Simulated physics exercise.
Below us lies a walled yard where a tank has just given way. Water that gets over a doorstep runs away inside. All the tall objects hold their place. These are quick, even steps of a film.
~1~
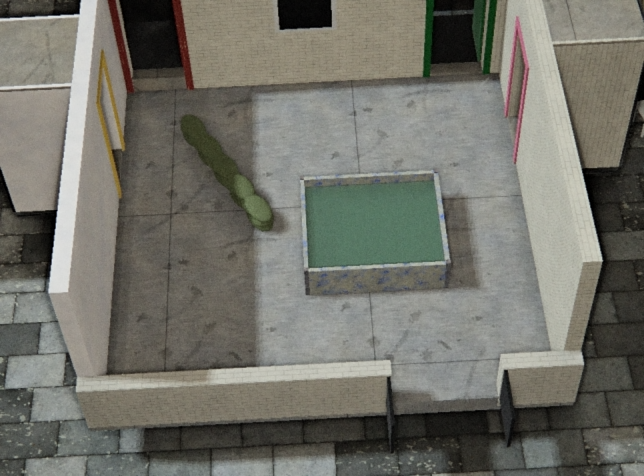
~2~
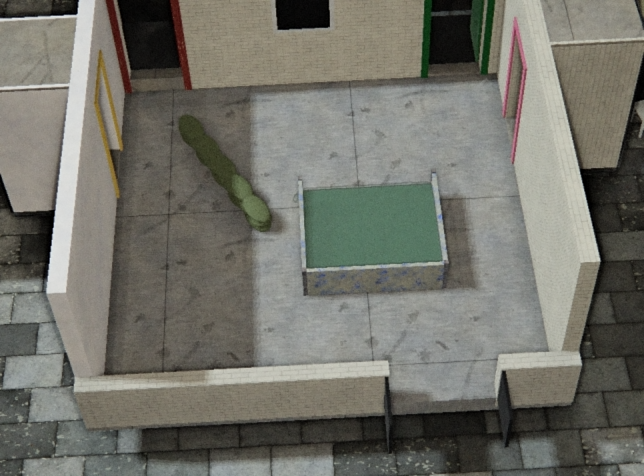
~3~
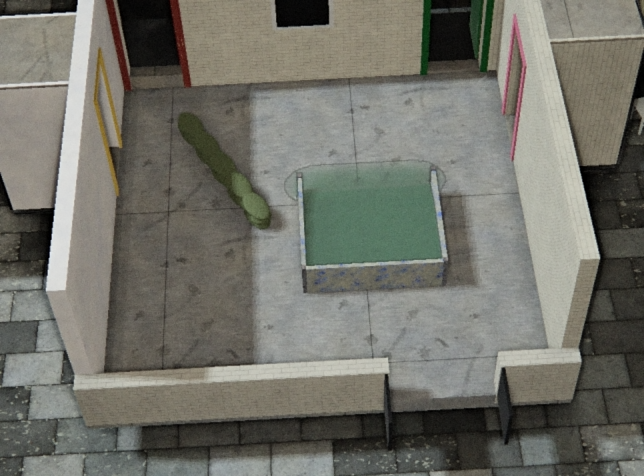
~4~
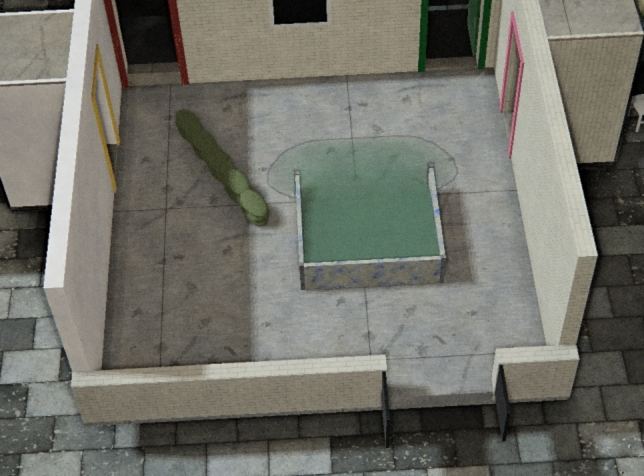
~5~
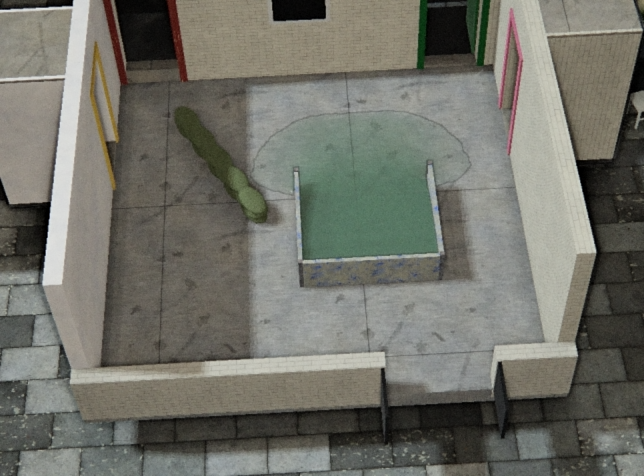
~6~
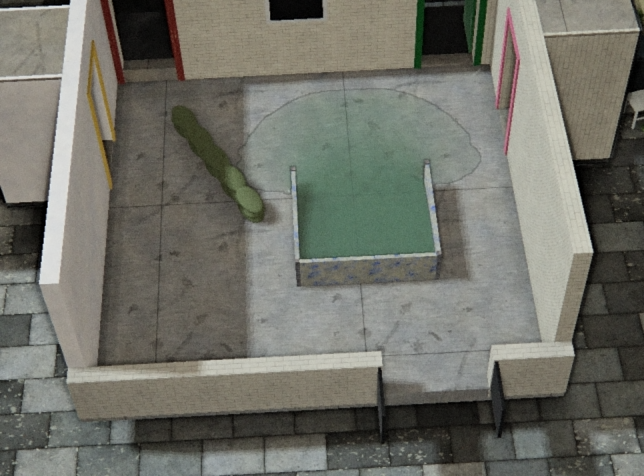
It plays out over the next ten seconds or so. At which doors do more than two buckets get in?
In the end: The red door stays under that; the yellow door stays under that; the pink door takes more than that; the green door takes more than that.
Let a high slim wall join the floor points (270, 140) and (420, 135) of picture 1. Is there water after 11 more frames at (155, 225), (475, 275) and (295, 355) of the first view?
In turn: Clear, no water, free of water.
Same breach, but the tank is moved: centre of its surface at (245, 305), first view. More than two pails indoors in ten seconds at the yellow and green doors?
The yellow one floods, the green one passes that mark.
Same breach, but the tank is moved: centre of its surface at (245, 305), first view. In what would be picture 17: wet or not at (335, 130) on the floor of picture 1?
Verdict: Flooded.
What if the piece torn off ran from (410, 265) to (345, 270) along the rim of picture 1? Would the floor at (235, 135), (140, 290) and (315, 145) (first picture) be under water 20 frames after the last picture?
In turn: Not flooded, flooded, not flooded.
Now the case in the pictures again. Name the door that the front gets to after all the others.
Last comes the one in yellow.
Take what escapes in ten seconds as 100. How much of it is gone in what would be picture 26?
About 35 per cent.
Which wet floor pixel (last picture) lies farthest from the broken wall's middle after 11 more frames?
I would point to (140, 82).
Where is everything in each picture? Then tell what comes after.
Still water in the tank at (373, 223), in the first frame.
Water pours out on the tank's far side and has run to a hidden place, in the second frame.
The front is at (291, 183), out from the gap on the tank's far side, in the third frame.
Water pours out on the tank's far side and has run to (288, 155), in the fourth frame.
The front is at (300, 124), out from the gap on the tank's far side, in the fifth frame.
Water pours out on the tank's far side and has run to (307, 99), in the sixth frame.
A moment on, water covers 30 % of the floor; the red door not reached, the yellow door not reached, the pink door not reached, the green door wet at the sill, nothing in.
Next, water covers 35 % of the floor; the red door wet at the sill, nothing in, the yellow door not reached, the pink door under two buckets in, the green door over two buckets in.
Then, water covers 40 % of the floor; the red door wet at the sill, nothing in, the yellow door wet at the sill, nothing in, the pink door under two buckets in, the green door far over two buckets in.
Later, water covers 75 % of the floor; the red door wet at the sill, nothing in, the yellow door under two buckets in, the pink door over two buckets in, the green door far over two buckets in.
In the end, water covers 90 % of the floor; the red door wet at the sill, nothing in, the yellow door under two buckets in, the pink door over two buckets in, the green door far over two buckets in.
